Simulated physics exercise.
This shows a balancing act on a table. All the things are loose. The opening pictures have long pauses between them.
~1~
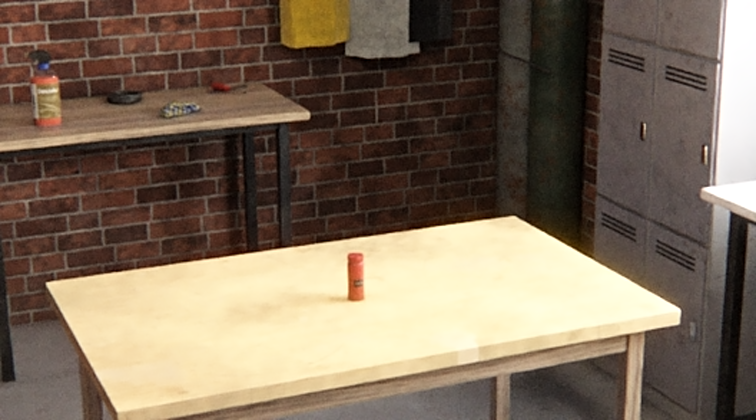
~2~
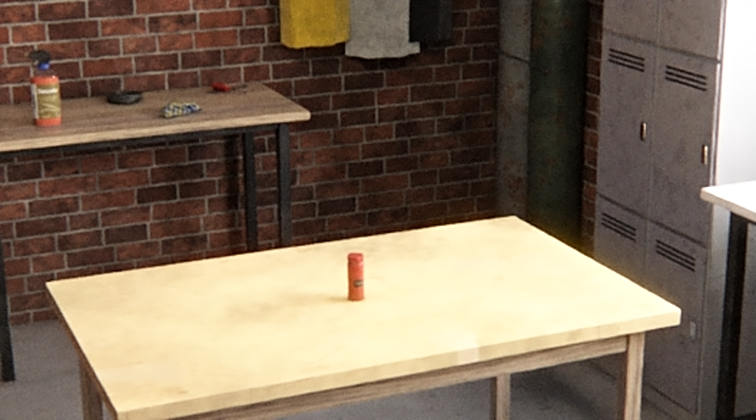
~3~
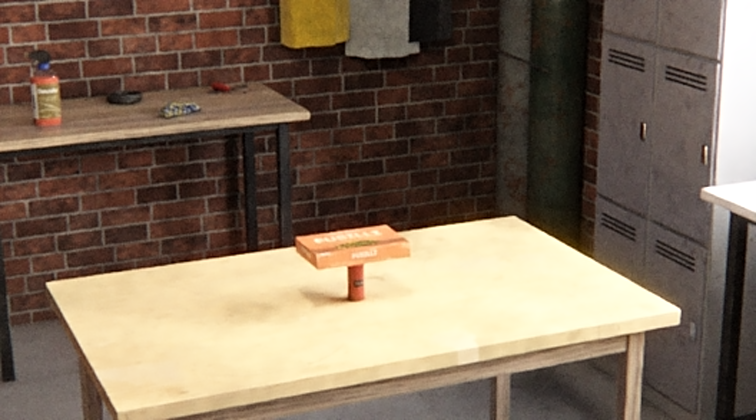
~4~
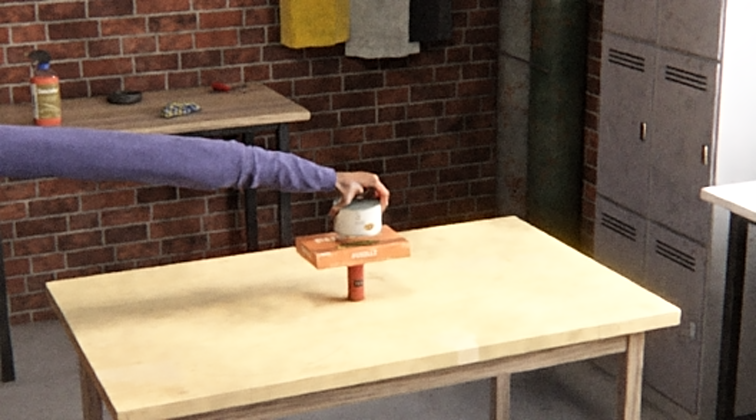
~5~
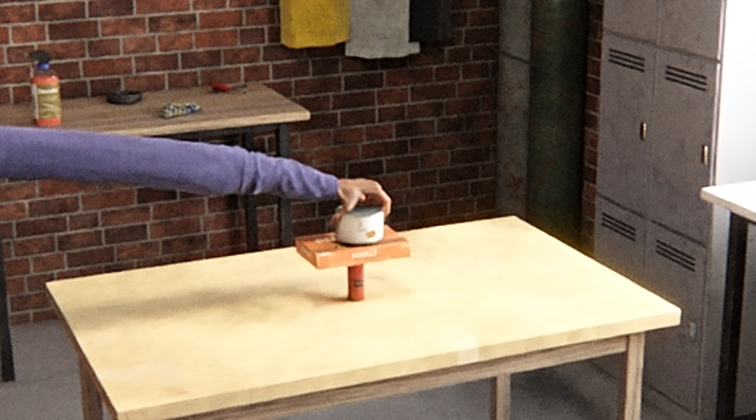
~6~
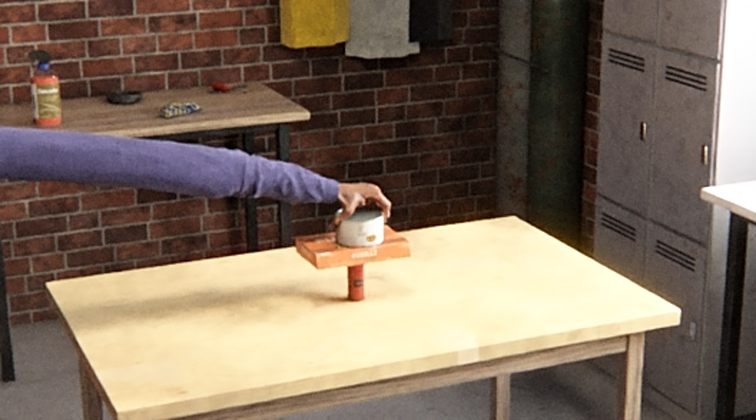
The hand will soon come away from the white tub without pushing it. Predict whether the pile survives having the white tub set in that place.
The stack is secure.
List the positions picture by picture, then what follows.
The last thing is not in view yet; red shaker (356, 277), in the first frame.
The last thing is not in view yet; red shaker (356, 277), in the second frame.
The last thing is not in view yet; red shaker (356, 277), in the third frame.
Still above its spot; white tub (357, 216); red shaker (356, 277), in the fourth frame.
Still above its spot; white tub (359, 223); red shaker (356, 277), in the fifth frame.
Set down, still held; white tub (359, 227); red shaker (356, 277), in the sixth frame.
Then, 0.30 s past the last view, nothing moves.
Then, 1.00 s past the last view, white tub resting near (359, 228).
Finally, all 3 still in place. Final places as the last picture's camera would see them, white tub near (359, 228). The stack stays up.
